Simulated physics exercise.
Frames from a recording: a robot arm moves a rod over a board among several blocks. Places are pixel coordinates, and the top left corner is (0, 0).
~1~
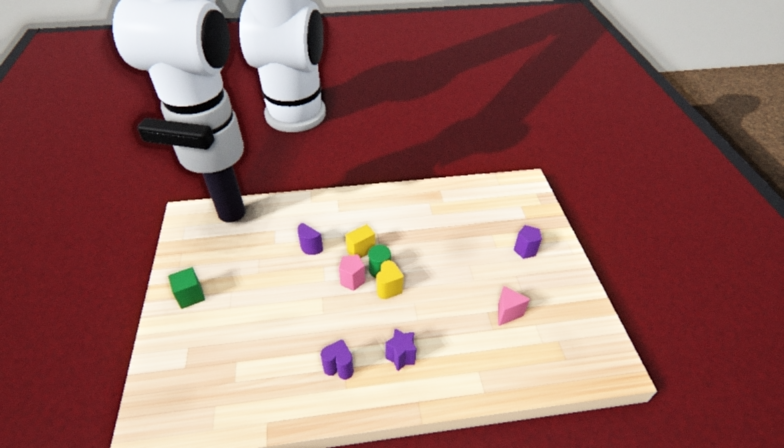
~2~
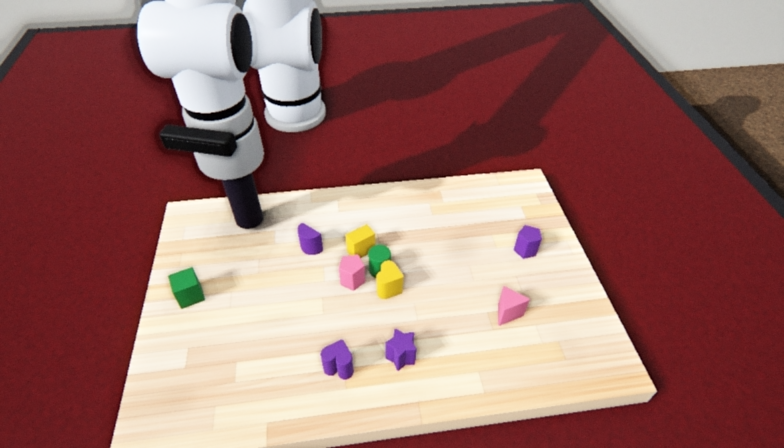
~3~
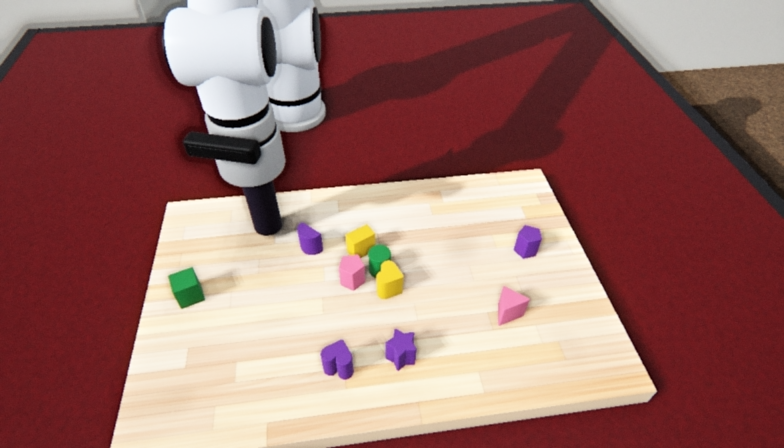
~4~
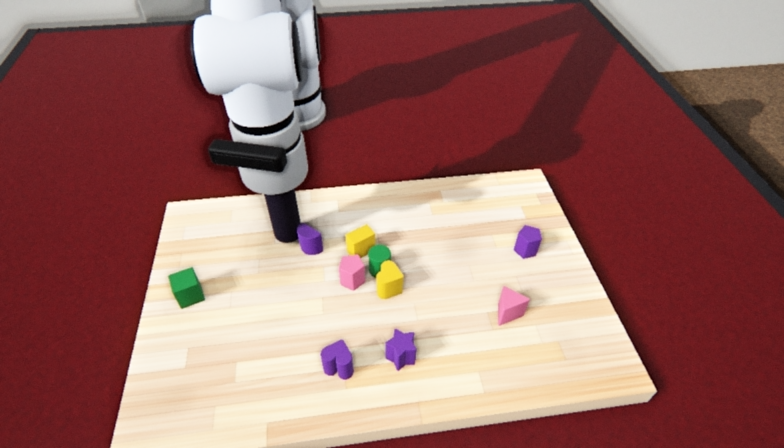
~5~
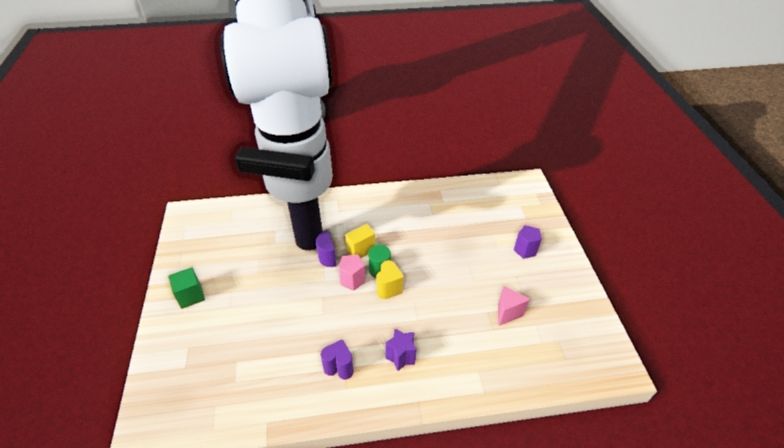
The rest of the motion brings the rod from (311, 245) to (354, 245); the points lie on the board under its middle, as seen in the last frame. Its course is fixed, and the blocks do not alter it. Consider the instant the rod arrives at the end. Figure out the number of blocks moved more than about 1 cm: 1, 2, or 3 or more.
By the end of the path, two blocks have moved more than about a centimetre.
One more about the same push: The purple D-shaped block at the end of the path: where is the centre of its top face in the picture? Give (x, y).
My estimate: (338, 246).
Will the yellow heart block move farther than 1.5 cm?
The answer is no.
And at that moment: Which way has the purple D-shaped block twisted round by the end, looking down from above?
It ends up turned clockwise.
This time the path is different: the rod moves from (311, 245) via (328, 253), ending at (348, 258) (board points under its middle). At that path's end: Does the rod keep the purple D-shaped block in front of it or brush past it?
Final position: To the side or behind.
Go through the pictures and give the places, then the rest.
The first picture shows rod's lower end at (232, 213); purple D-shaped block at (307, 231); yellow oblong at (360, 234); green disc at (380, 253); yellow heart block at (389, 272).
The second picture shows rod at (250, 219); blocks still.
The third picture shows rod at (268, 226); blocks still.
The fourth picture shows rod at (288, 233); blocks still.
The fifth picture shows rod at (310, 240); purple D-shaped block at (325, 241); yellow oblong at (360, 234); green disc at (380, 253); yellow heart block at (389, 272).
The first path, step by step. Halfway along, rod at (332, 240); purple D-shaped block at (336, 245), turned 60° clockwise.
At the end, rod at (353, 240); purple D-shaped block at (338, 246), turned 70° clockwise; yellow oblong at (371, 237), turned 20° anticlockwise; green disc still; yellow heart block still.
